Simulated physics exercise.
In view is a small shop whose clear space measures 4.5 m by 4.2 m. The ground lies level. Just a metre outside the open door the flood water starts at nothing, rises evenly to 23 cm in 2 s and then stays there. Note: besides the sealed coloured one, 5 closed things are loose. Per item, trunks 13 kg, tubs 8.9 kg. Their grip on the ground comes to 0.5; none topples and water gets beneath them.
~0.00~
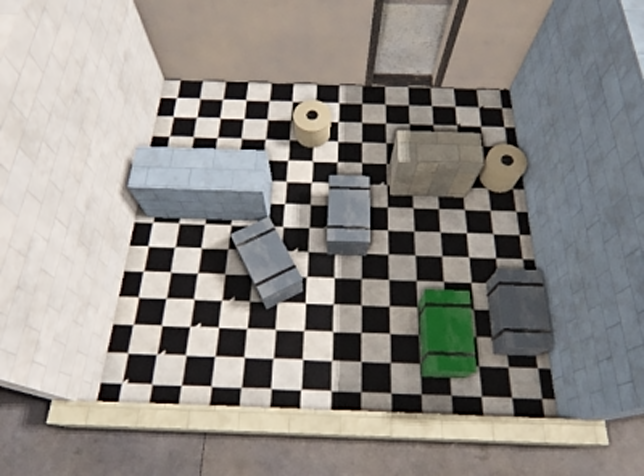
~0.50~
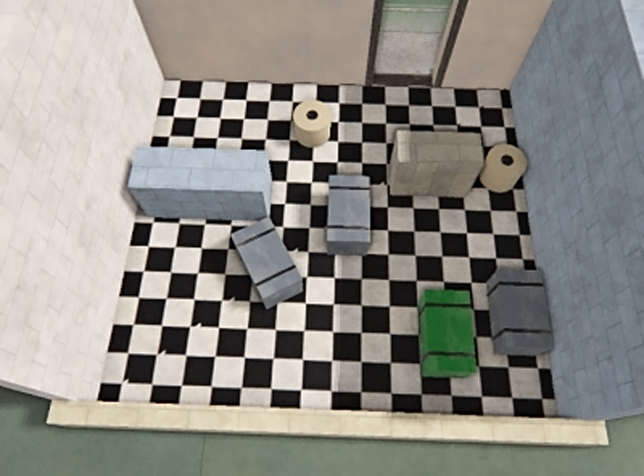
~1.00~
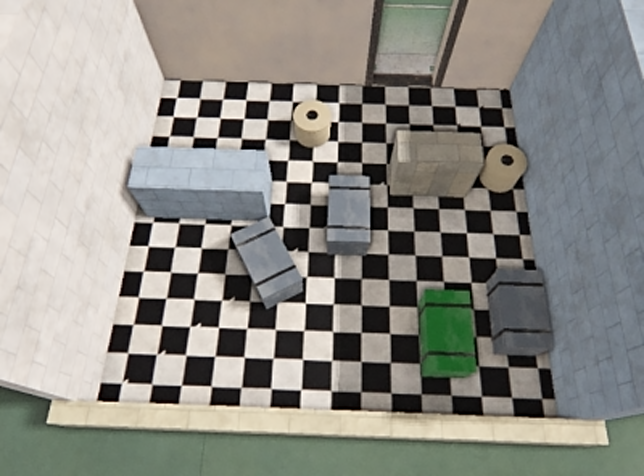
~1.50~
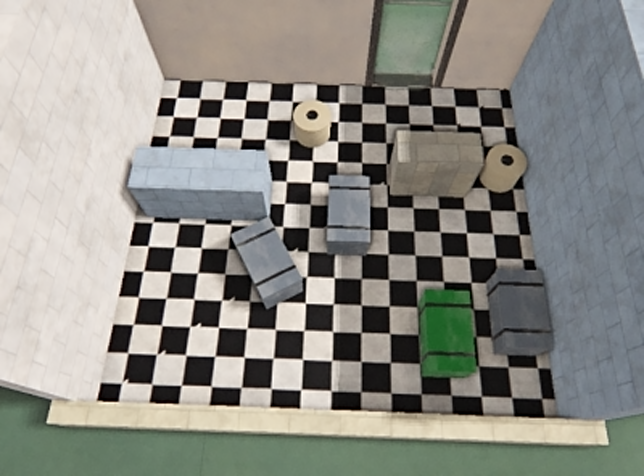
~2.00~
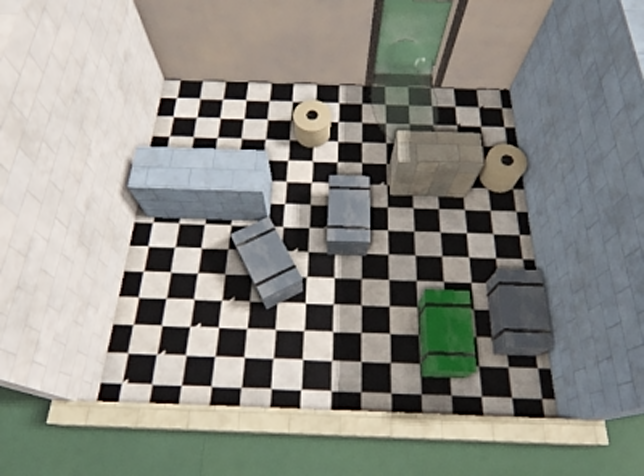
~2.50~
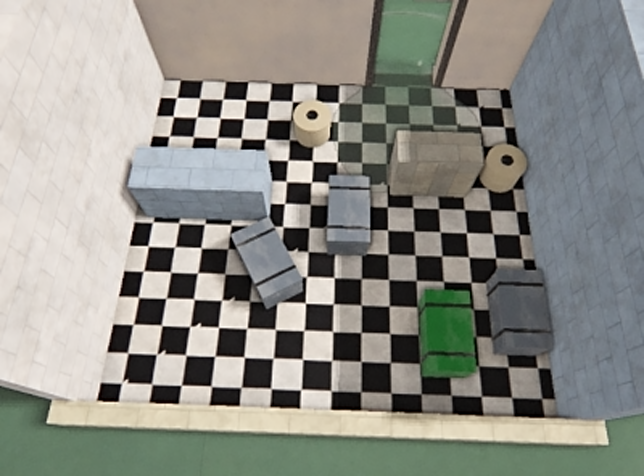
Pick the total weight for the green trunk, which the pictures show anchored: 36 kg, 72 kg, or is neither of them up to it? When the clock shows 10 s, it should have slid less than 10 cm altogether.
36 kg is enough.
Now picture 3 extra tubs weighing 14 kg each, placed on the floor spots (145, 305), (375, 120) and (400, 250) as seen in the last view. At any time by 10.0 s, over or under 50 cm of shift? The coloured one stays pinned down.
Listed in order, they go beneath the bar, over the bar, beneath the bar.
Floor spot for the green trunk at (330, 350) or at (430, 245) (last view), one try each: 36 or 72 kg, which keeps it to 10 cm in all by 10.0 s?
In turn: The lighter mass suffices; the lighter mass suffices.
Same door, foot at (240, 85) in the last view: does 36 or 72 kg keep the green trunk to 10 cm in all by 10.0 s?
That way, the small mass suffices.
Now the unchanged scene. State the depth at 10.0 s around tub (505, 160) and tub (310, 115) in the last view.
Depths: Near 5 cm, then near 4 cm.
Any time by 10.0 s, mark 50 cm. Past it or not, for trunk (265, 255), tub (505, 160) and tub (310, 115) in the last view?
Taking them in order: Beyond the mark, beyond the mark and within the mark.
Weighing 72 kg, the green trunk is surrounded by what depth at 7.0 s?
Depth: Approx. 3 cm.
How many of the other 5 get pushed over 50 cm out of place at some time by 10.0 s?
The tally stands at 4.
After 3.5 s the green trunk would be 0 cm from its start with 36 kg and 0 cm from its start with 72 kg; 0 cm of water round it then.
After 4.5 s the green trunk would be 0 cm from its start with 36 kg and 0 cm from its start with 72 kg; 1 cm of water round it then.
After 7.0 s the green trunk would be 0 cm from its start with 36 kg and 0 cm from its start with 72 kg; 3 cm of water round it then.
After 10.0 s the green trunk would be 0 cm from its start with 36 kg and 0 cm from its start with 72 kg; 6 cm of water round it then.
